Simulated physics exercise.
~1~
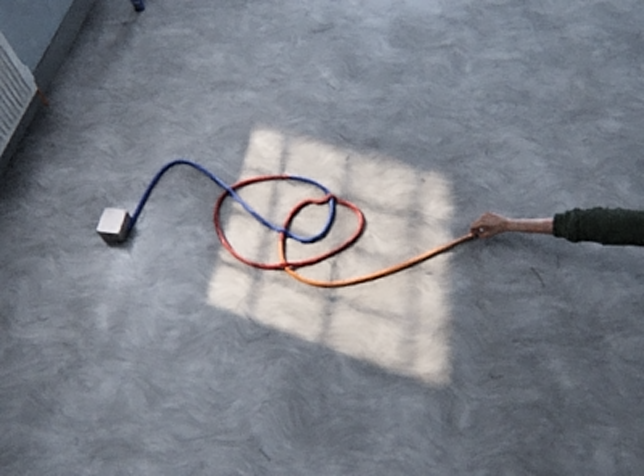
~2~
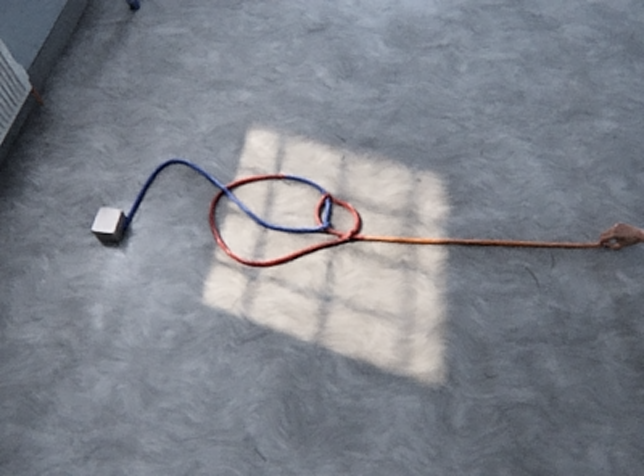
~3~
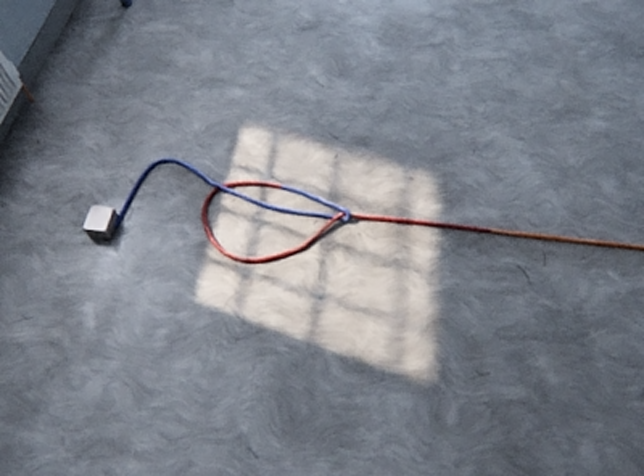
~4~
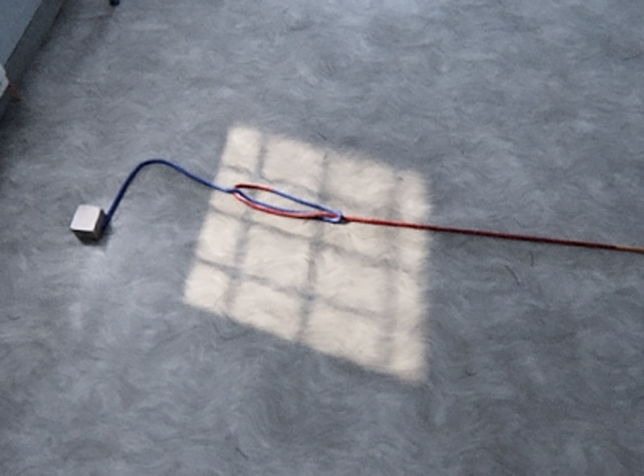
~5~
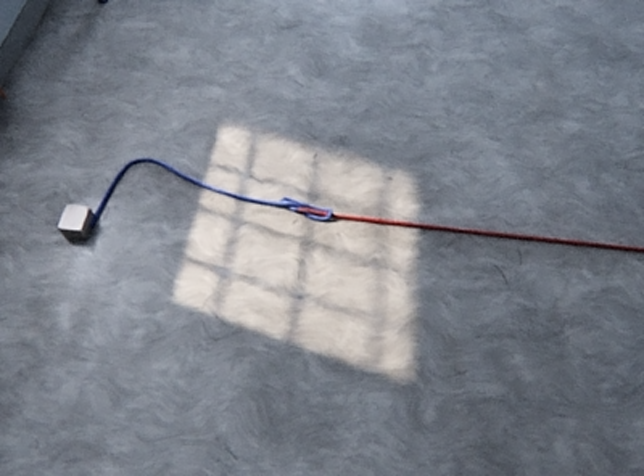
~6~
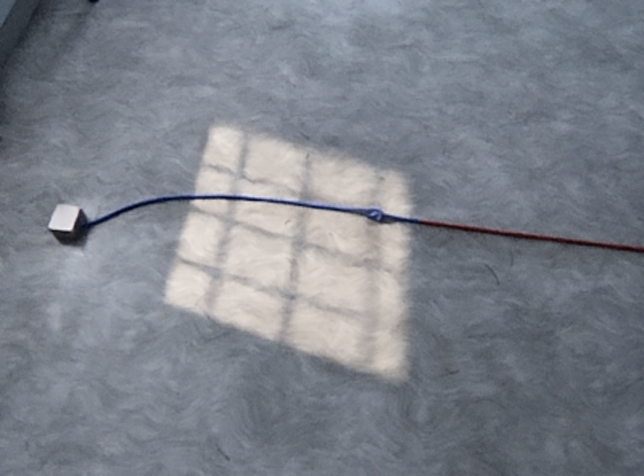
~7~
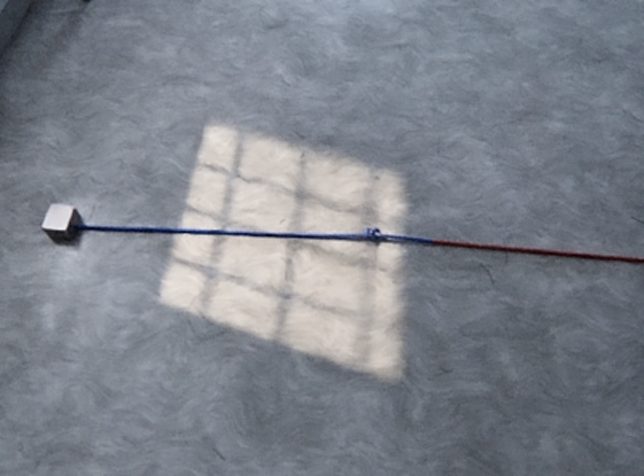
The clip opens on a rope lying in overlapping loops on a mottled grey floor, across a patch of windowpane sunlight. Its blue left end is fixed at a small pale block, while a dark-sleeved arm holds the orange right end. The hand pulls that end to the right and leaves the view as the inner loop shrinks. The large red loop then narrows to a sliver and closes, while the view shifts slightly right. Finally the blue curve on the left straightens, leaving the rope stretched nearly straight with a small, tight knot in its blue section.
